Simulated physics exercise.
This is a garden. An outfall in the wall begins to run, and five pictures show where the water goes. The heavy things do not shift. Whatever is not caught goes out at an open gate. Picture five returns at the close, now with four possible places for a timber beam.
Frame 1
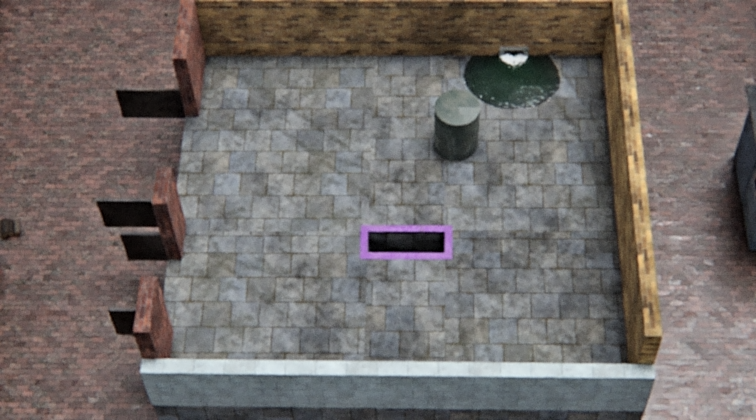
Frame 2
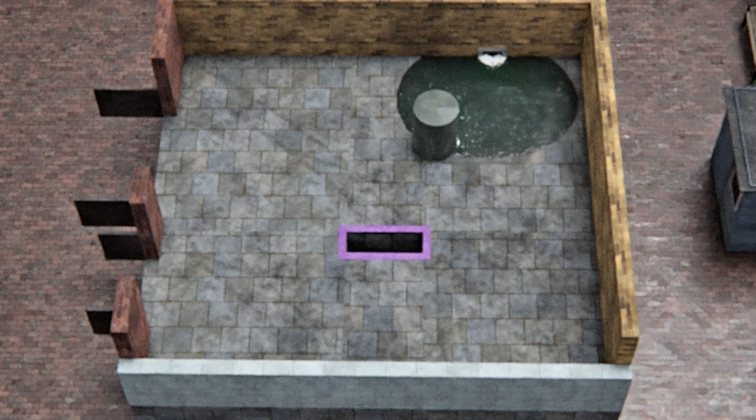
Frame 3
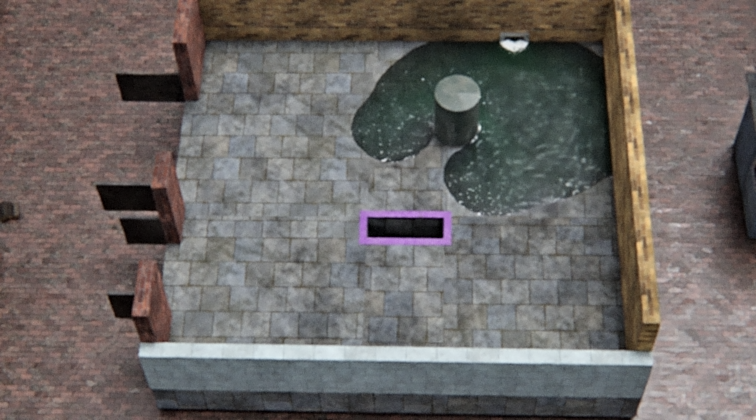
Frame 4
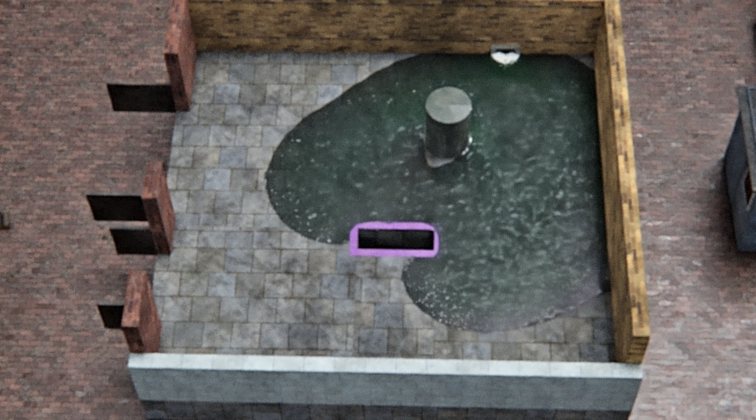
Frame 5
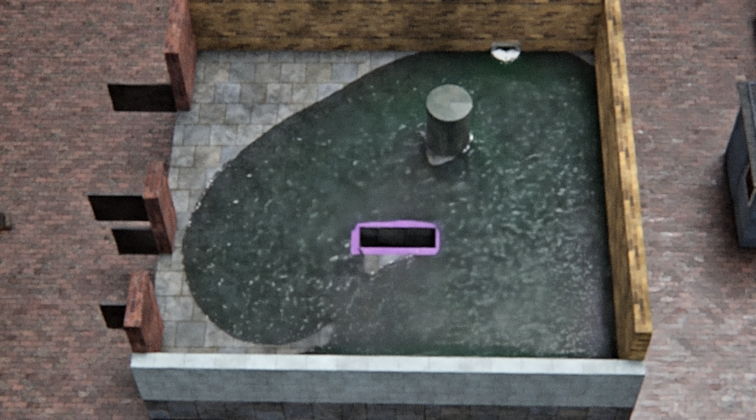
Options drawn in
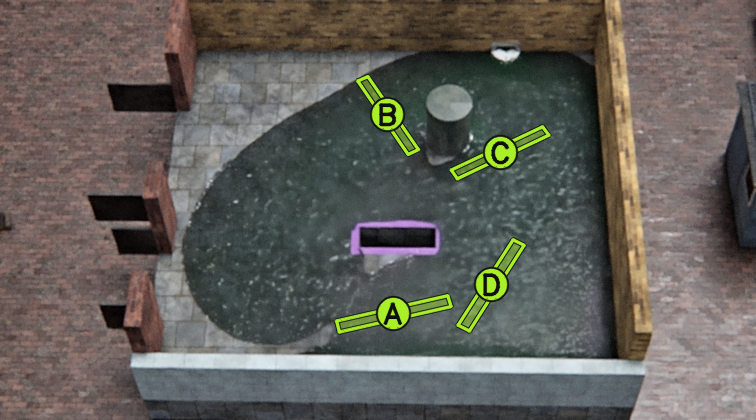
In a walled, paved garden seen from above, dark green water spreads from an outfall at the upper right wall and surrounds a grey cylinder. The pool widens down and to the left, reaches the purple-rimmed drain, then surrounds it and covers most of the paving, leaving the left edge dry.
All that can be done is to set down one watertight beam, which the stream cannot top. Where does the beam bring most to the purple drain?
B beats the others.
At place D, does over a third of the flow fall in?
No.
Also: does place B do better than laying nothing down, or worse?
It is better.
On the marked copy, A from (338, 326) to (449, 301); B from (362, 78) to (413, 152); C from (454, 174) to (545, 130); D from (463, 328) to (518, 242).
With A, about 13 % of the stream goes into the purple drain, about 79 % out by the gates.
With B, about 17 % of the stream goes into the purple drain, about 74 % out by the gates.
With C, about 13 % of the stream goes into the purple drain, about 78 % out by the gates.
With D, about 13 % of the stream goes into the purple drain, about 80 % out by the gates.
